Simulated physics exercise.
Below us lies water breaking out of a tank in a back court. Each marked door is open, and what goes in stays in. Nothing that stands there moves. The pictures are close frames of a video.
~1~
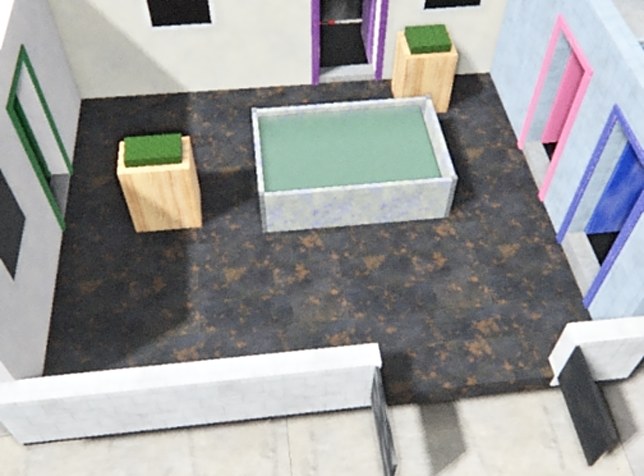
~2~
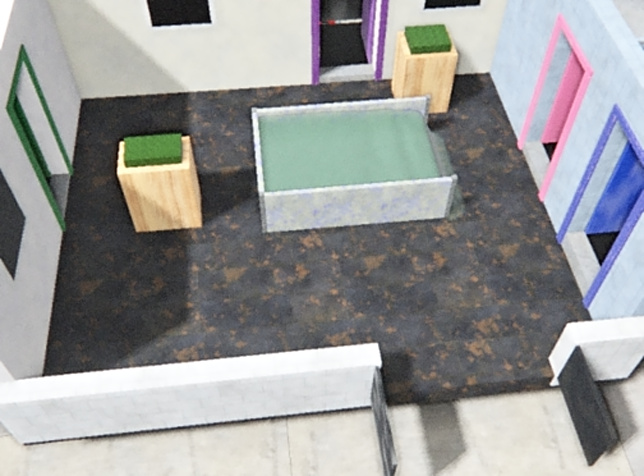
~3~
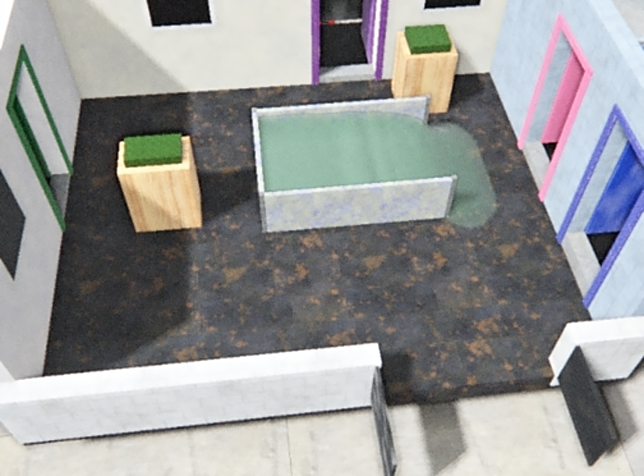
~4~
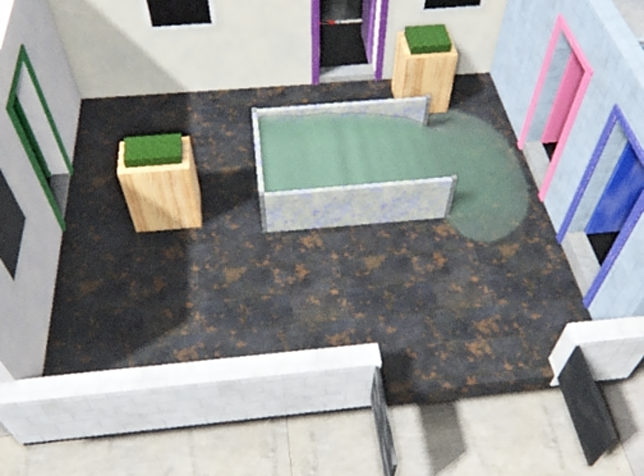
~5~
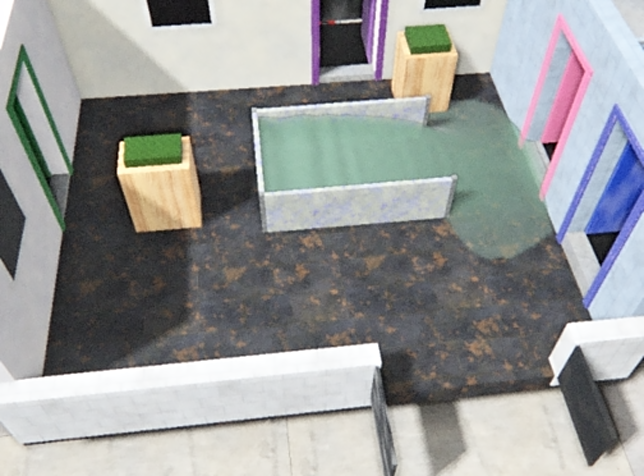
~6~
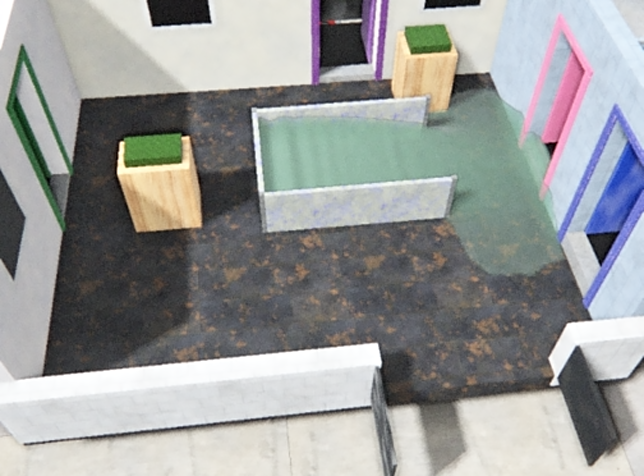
A walled back court with a dark, rust-flecked floor is seen from above by a still camera. A pale-walled tank of green water stands between two wooden planters topped with green, with a green-framed opening on the left, a purple-framed doorway behind, and pink and blue ones on the right. The tank's right end opens and water pours out, fanning across the floor to the right-hand wall and spreading toward the front.
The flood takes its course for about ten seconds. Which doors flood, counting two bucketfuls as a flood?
In the end: The pink door lets in a lot; the green door admits no more than that; the purple door admits no more than that; the blue door admits no more than that.
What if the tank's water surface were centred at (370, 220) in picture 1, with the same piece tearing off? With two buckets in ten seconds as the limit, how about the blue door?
In short: The blue door is over.
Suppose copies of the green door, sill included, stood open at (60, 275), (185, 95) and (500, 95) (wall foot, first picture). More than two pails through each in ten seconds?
In turn: Is under, keeps below it, is over.
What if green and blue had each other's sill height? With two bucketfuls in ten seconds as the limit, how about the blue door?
Then: Blue floods.
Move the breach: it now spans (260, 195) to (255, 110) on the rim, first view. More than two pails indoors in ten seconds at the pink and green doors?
My reading: Pink takes less, green is over.
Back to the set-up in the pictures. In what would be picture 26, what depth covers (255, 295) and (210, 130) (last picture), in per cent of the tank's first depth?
About 0 and 4 per cent.
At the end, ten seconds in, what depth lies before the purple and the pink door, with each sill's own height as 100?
In turn 20 and 30 per cent.
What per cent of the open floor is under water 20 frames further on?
Some 45 per cent.
A moment on, water covers 20 % of the floor; the pink door far over two buckets in, the green door not reached, the purple door not reached, the blue door wet at the sill, nothing in.
Next, water covers 25 % of the floor; the pink door far over two buckets in, the green door not reached, the purple door wet at the sill, nothing in, the blue door wet at the sill, nothing in.
Then, water covers 45 % of the floor; the pink door far over two buckets in, the green door not reached, the purple door wet at the sill, nothing in, the blue door wet at the sill, nothing in.
Later, water covers 75 % of the floor; the pink door far over two buckets in, the green door wet at the sill, nothing in, the purple door wet at the sill, nothing in, the blue door wet at the sill, nothing in.
In the end, water covers 95 % of the floor; the pink door far over two buckets in, the green door wet at the sill, nothing in, the purple door wet at the sill, nothing in, the blue door wet at the sill, nothing in.
